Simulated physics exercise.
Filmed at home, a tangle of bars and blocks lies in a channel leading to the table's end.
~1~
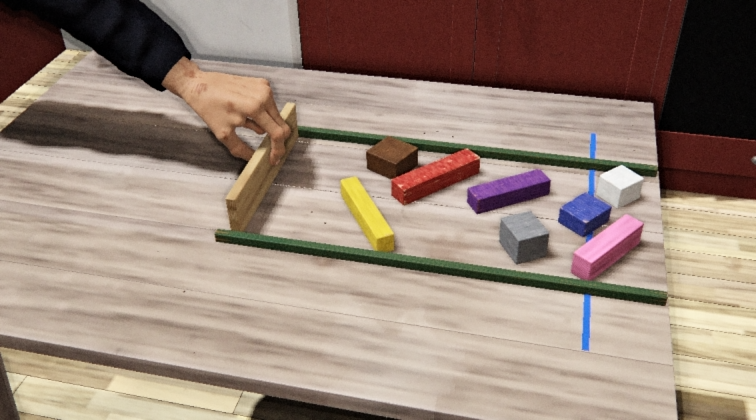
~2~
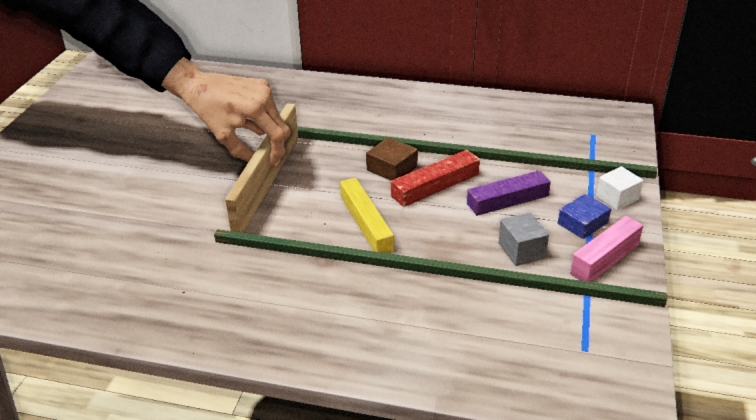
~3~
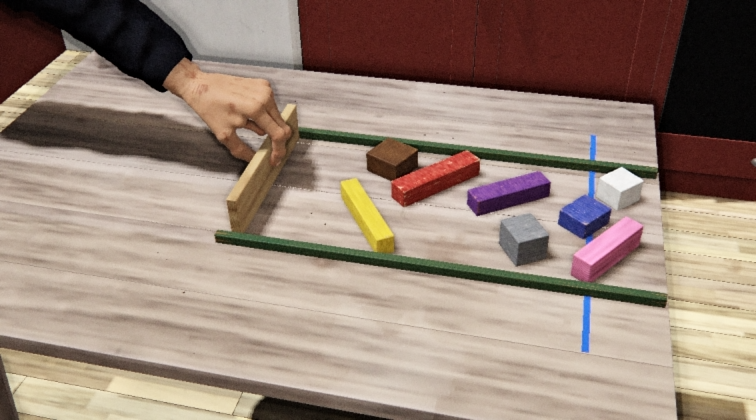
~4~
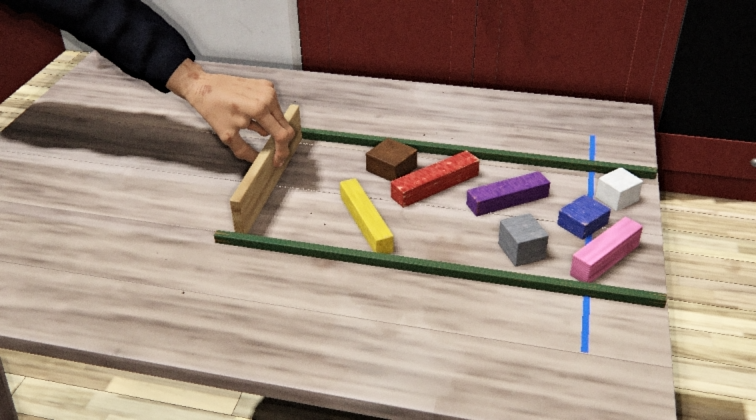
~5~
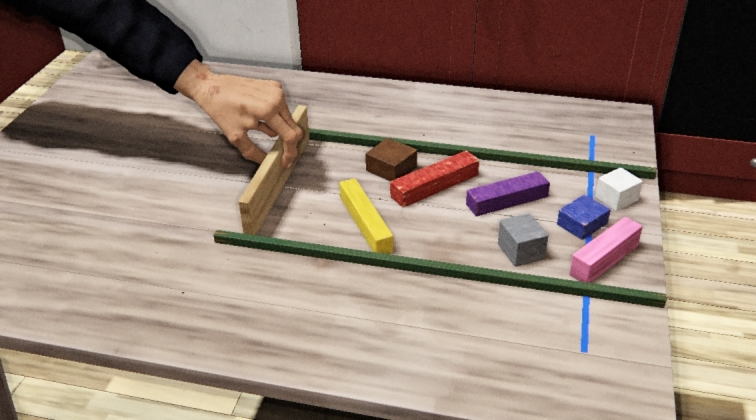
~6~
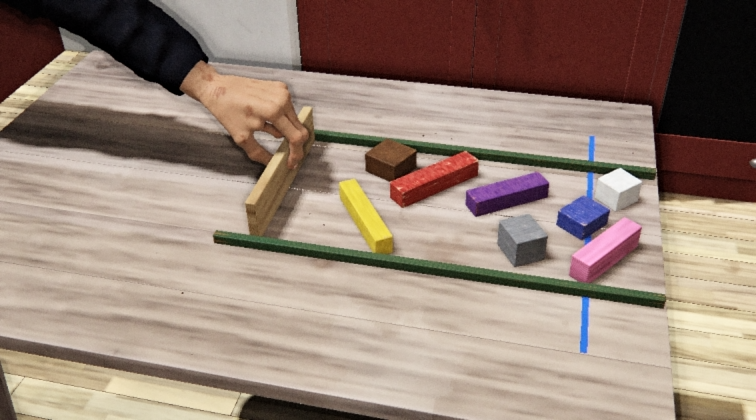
Hand sliding a wooden board slightly rightward between green rails, while the scattered coloured bars and blocks ahead of it stay still.
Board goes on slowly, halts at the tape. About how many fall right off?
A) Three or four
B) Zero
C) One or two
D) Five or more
The answer is A.
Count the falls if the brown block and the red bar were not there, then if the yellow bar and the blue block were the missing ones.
That gives 0 in the first case, then 1 in the second.
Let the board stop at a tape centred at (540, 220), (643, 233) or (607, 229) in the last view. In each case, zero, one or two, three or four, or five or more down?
The counts for the three tapes are none, 5 or more and three or four.
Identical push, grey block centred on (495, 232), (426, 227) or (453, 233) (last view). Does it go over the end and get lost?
Taking the places in order, it remains aboard, then remains aboard, then remains aboard.
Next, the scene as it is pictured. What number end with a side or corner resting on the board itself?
Well, it touches 2.
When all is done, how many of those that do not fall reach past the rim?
Overhanging ones - 2.
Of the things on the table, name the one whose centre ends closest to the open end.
Foremost: The purple bar.
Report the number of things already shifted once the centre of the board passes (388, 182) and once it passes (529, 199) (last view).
Counts: 3 and 8.
Early on, none off yet; white block at rest near (618, 190); pink stick at rest near (606, 251); blue block at rest near (583, 217).
A while later, none off yet; white block travelled a little near (634, 188); pink stick travelled a little near (631, 258); blue block travelled about its own width near (632, 228).
Finally, the number that fall off is three or four; lost, blue block, pink stick and white block.
